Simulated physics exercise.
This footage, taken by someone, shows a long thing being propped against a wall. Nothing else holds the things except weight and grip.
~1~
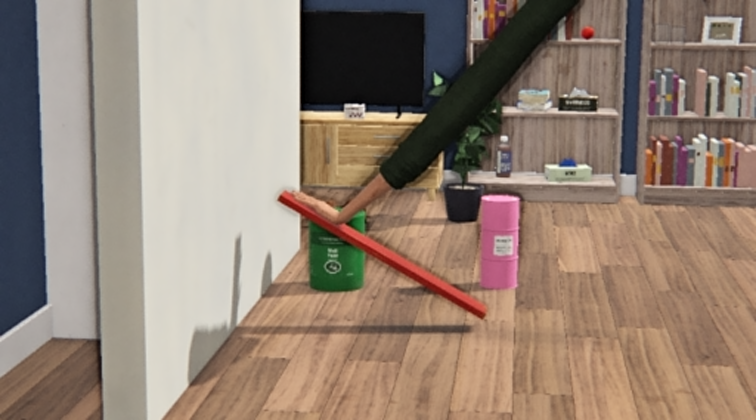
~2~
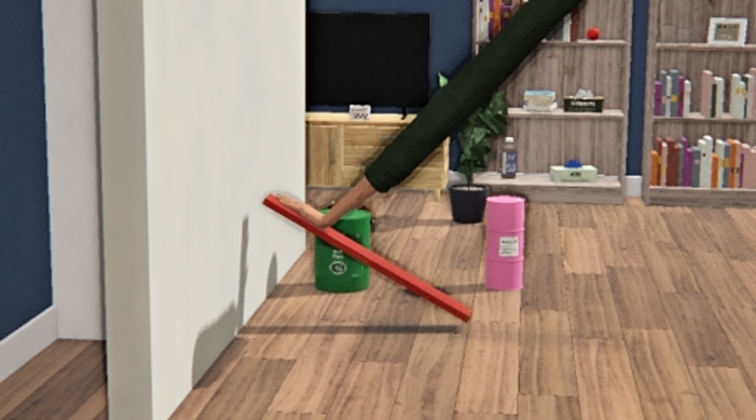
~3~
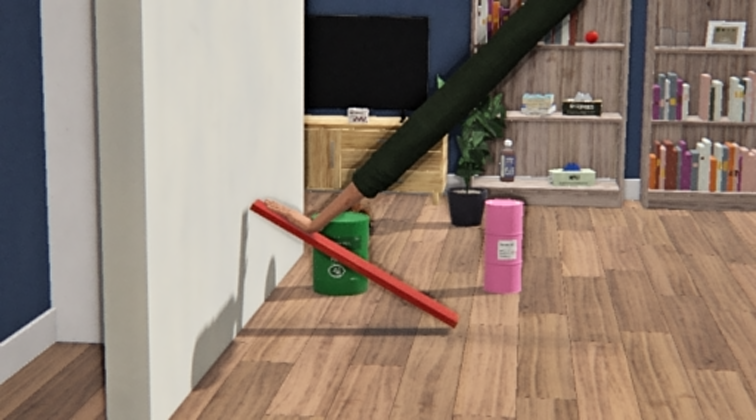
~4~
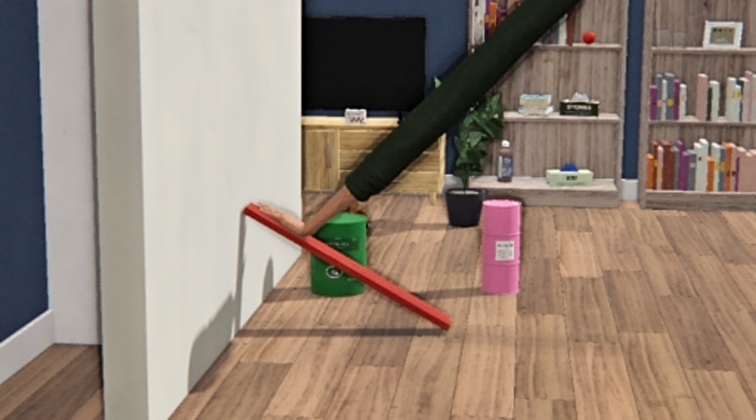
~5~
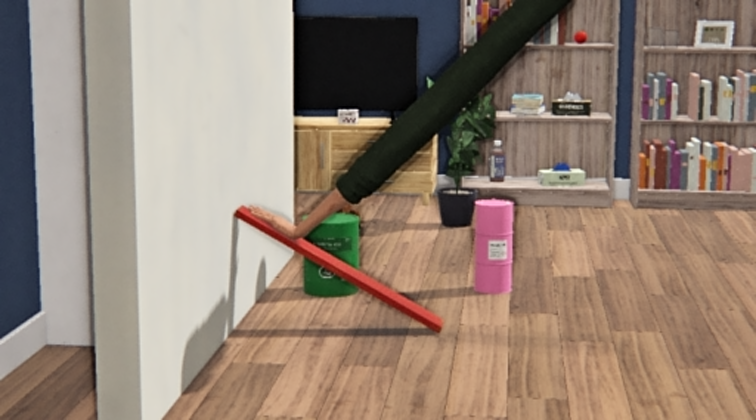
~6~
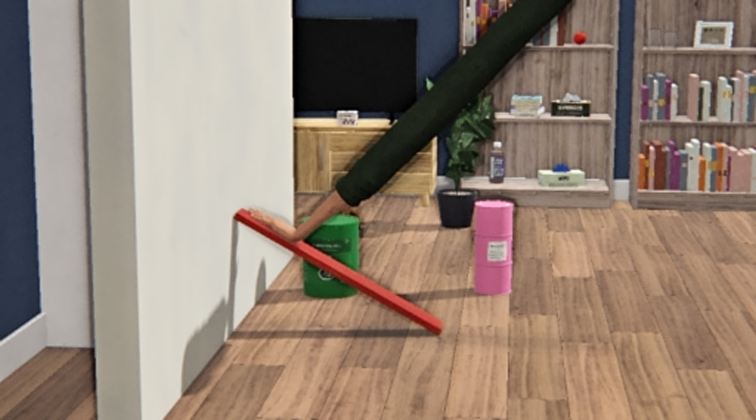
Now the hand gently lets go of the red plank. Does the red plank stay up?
No, it comes down.
Then, 0.30 s later than the last frame, red plank 13° lower than it was left near (349, 296).
Then, 0.40 s later than the last frame, red plank 29° lower than it was left near (354, 328).
Then, 0.50 s later than the last frame, red plank 32° lower than it was left near (354, 319).
When it is over, moved from the start, red plank; the other 2 as before. End places, in pixels of the last picture, red plank near (355, 326). The plank slides down.
